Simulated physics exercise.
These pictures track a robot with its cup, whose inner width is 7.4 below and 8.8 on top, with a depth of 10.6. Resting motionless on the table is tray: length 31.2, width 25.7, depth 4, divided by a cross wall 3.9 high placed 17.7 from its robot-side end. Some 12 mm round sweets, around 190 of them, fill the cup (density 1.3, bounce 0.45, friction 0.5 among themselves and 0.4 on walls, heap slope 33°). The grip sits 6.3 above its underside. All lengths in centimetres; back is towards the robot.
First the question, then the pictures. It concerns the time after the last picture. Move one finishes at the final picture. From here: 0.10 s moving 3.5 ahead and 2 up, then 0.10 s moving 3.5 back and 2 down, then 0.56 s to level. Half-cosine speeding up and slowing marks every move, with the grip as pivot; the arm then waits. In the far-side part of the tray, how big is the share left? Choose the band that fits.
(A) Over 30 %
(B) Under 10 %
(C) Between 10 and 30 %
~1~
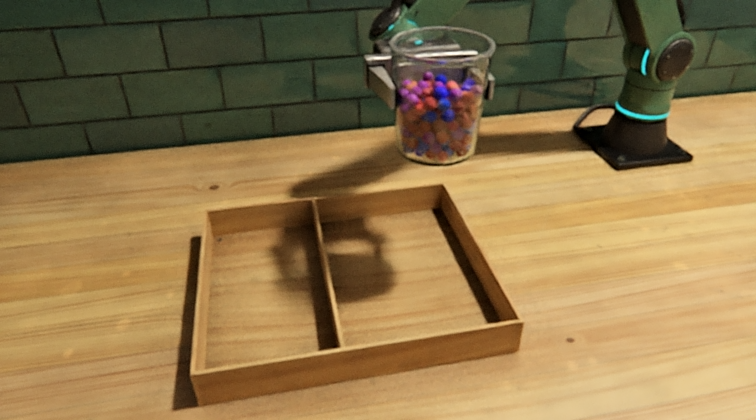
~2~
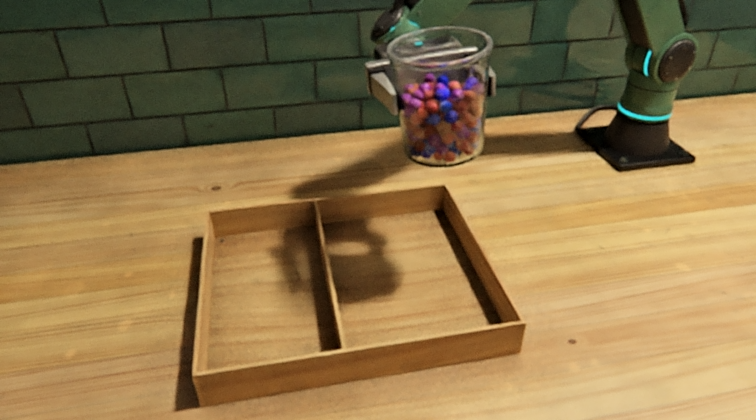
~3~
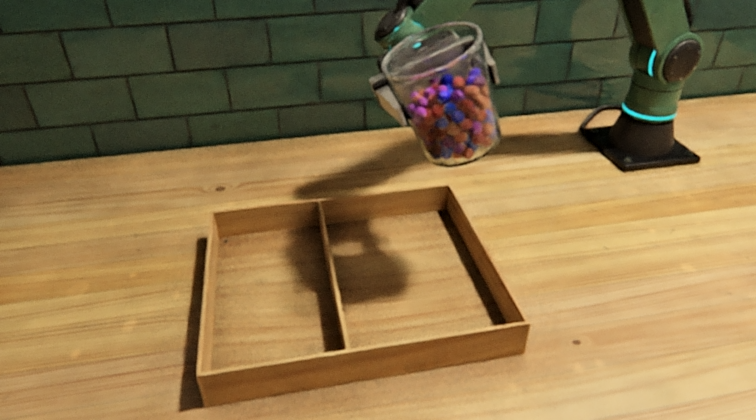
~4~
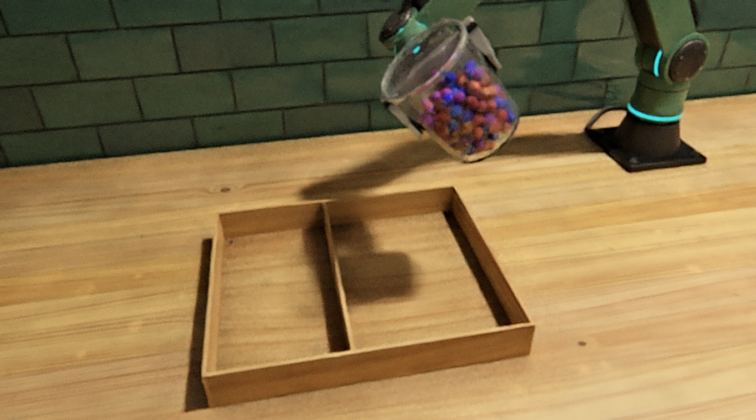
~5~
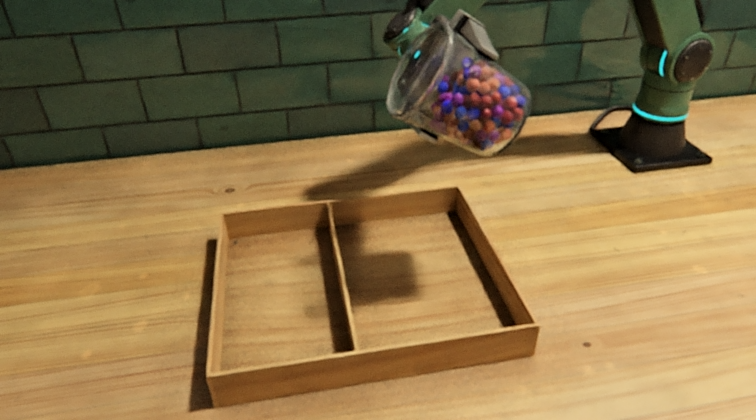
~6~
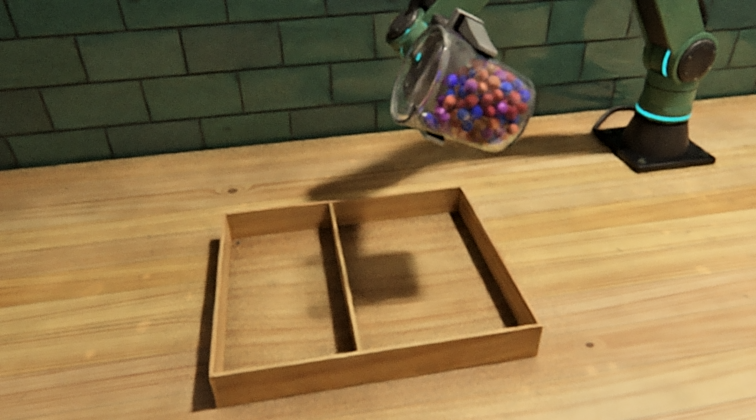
Answer: C.
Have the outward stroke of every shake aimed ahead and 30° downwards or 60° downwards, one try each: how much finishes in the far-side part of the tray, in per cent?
It comes to around 0 per cent on the first try and around 0 per cent on the second.
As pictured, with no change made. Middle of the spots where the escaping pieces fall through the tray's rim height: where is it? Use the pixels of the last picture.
Estimated centre near (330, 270) in pixels.
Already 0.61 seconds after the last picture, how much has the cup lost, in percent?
I'd say some 30 percent by then.
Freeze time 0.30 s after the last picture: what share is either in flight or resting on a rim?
Reading at that time: Some 27 per cent.
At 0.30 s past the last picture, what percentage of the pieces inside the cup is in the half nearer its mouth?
50 per cent.
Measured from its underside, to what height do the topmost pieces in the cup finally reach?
Roughly 7.5 centimetres.
Then, 0.30 s later, tilted 57° forward, highest piece 25 above the table; 135 in the cup, 1 in the robot-side part, 1 in the far-side part, 50 in flight or on a rim.
Then, 0.61 s later, tilted 11° forward, highest piece 27 above the table; 132 in the cup, 35 in the far-side part, 19 in the robot-side part, 1 in flight or on a rim.
Then, 0.96 s later, level, highest piece 25 above the table; 132 in the cup, 36 in the far-side part, 19 in the robot-side part.
Then, 2.01 s later, level, highest piece 25 above the table; 132 in the cup, 36 in the far-side part, 19 in the robot-side part.
At rest, 132 in the cup, 36 in the far-side part, 19 in the robot-side part. That is 19 % in the far-side part of the tray.
